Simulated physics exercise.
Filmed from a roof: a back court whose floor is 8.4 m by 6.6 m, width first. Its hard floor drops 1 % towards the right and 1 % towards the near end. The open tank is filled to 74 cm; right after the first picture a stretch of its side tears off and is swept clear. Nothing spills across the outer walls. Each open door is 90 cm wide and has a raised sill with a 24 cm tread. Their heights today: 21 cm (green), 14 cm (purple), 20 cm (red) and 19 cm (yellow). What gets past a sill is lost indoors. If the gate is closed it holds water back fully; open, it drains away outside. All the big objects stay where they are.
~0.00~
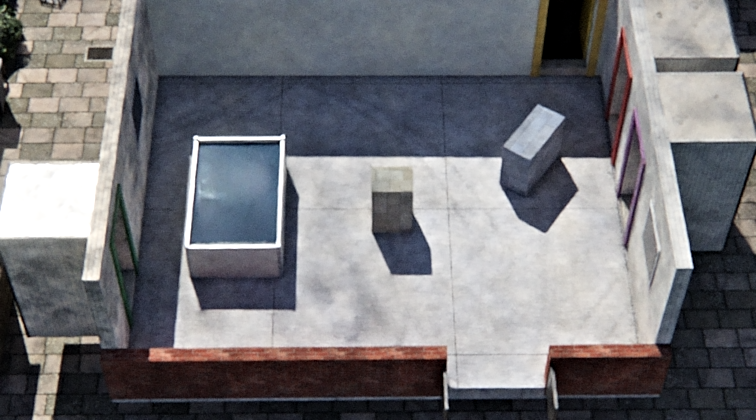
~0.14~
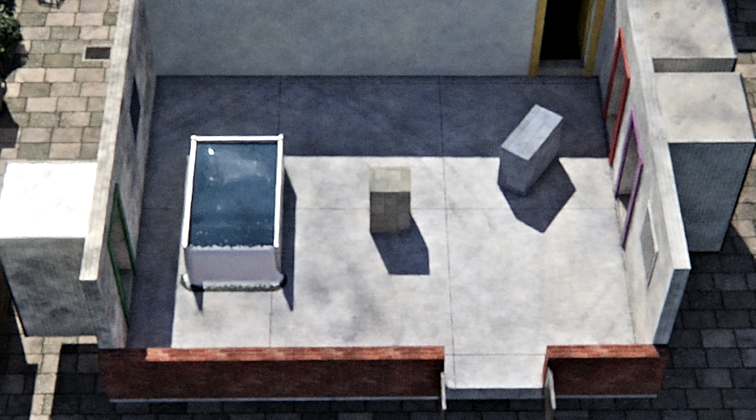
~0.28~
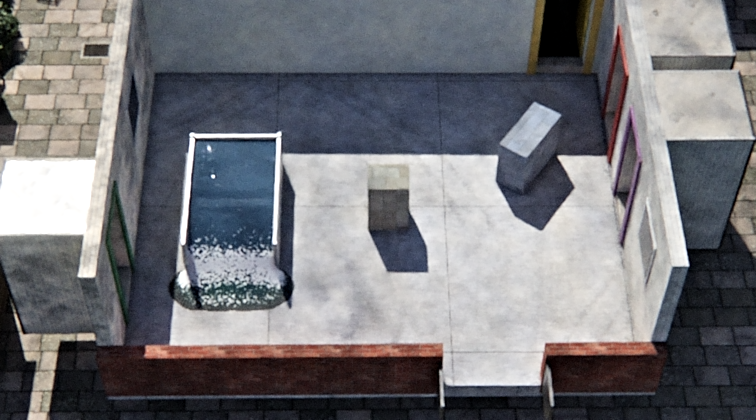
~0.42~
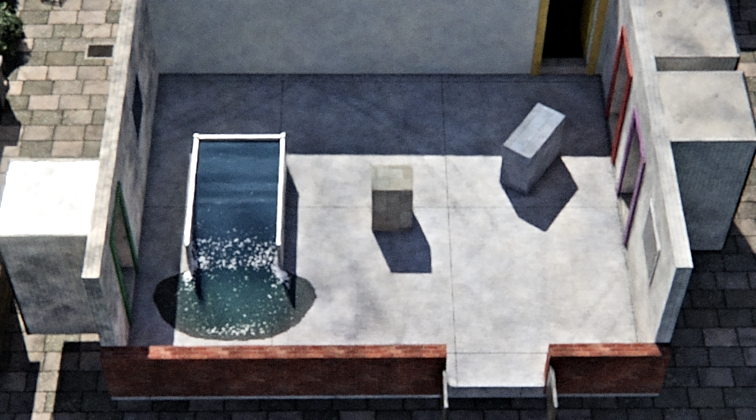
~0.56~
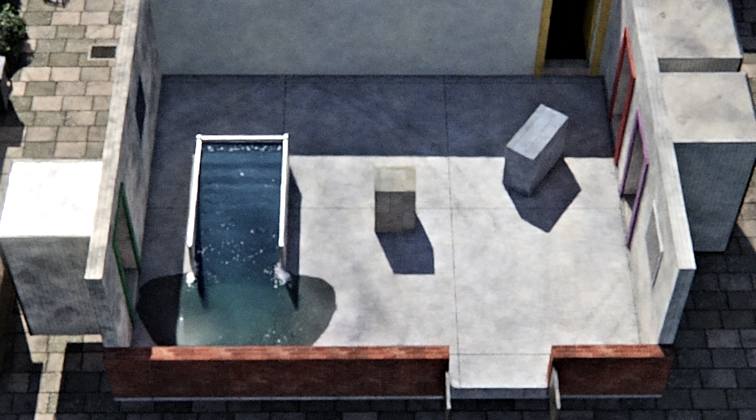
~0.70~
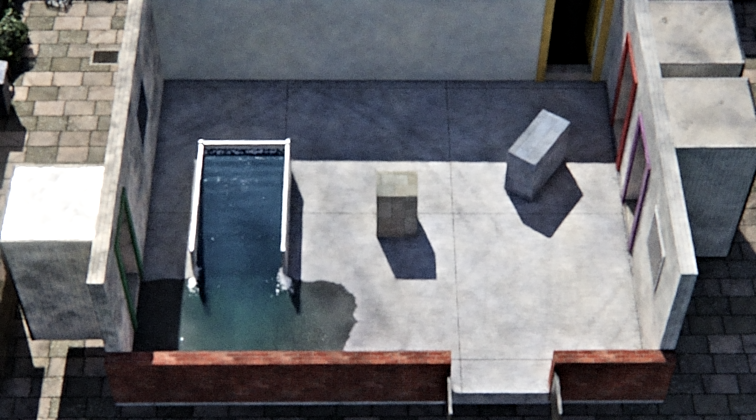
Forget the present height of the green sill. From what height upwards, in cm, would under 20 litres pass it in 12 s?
Close to 13 cm is just enough.
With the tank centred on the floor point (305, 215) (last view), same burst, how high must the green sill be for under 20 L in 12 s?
About 10.0 cm.
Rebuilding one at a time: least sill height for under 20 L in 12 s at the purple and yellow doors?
Roughly 7.5 cm at purple and 7.0 cm at yellow.
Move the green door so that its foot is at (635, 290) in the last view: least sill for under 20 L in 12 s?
Roughly 12.5 cm.
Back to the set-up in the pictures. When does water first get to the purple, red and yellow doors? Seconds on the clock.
Purple 4.0 s, red 5.0 s, yellow 6.0 s.
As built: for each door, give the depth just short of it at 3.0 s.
Depths in cm: Green 17, purple 0, red 0, yellow 0.
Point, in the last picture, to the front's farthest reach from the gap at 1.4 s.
At about (421, 379).
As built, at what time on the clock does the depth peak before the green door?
Around 2.4 s.
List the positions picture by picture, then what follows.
In the first picture, still water, 74 cm deep, in the open tank at (237, 194); the green door at (125, 263) is dry.
In the second picture, the front is at (190, 286), 0.2 m from the gap at (233, 266); 0.3 m2 of floor is wet, 74 cm left at the back.
In the third picture, water pours out at (232, 264) and has run 0.7 m, to (212, 307); about 12 cm deep outside, 74 cm at the back.
In the fourth picture, water pours out at (235, 265) and has run 1.3 m, to (207, 336); about 10 cm deep outside, 73 cm at the back.
In the fifth picture, water pours out at (238, 267) and has run 1.9 m, to a hidden place; about 7 cm deep outside, 68 cm at the back.
In the sixth picture, the front is at a hidden place, 2.0 m from the gap at (240, 272); 5.8 m2 of floor is wet, 62 cm left at the back; water is at the green door at (129, 266).
After 1.4 s water covers 15 % of the floor, deepest (50 cm) near (130, 379); 6 cm at the green door, 0 litres in over its 21 cm sill.
After 3.0 s water covers 35 % of the floor, deepest (34 cm) near (130, 379); 17 cm at the green door, 0 litres in over its 21 cm sill.
After 12.0 s water covers 90 % of the floor, deepest (11 cm) near (643, 380); 3 cm at the green door, 0 litres in over its 21 cm sill.
At the green door as built, the water arrived by 0.7 s and peaked near 19 cm at 2.4 s.
With a sill of 10.5 cm, 37 litres would have come in within the 12 s; with 14 cm, 13 litres. So under 20 litres takes about 13 cm.
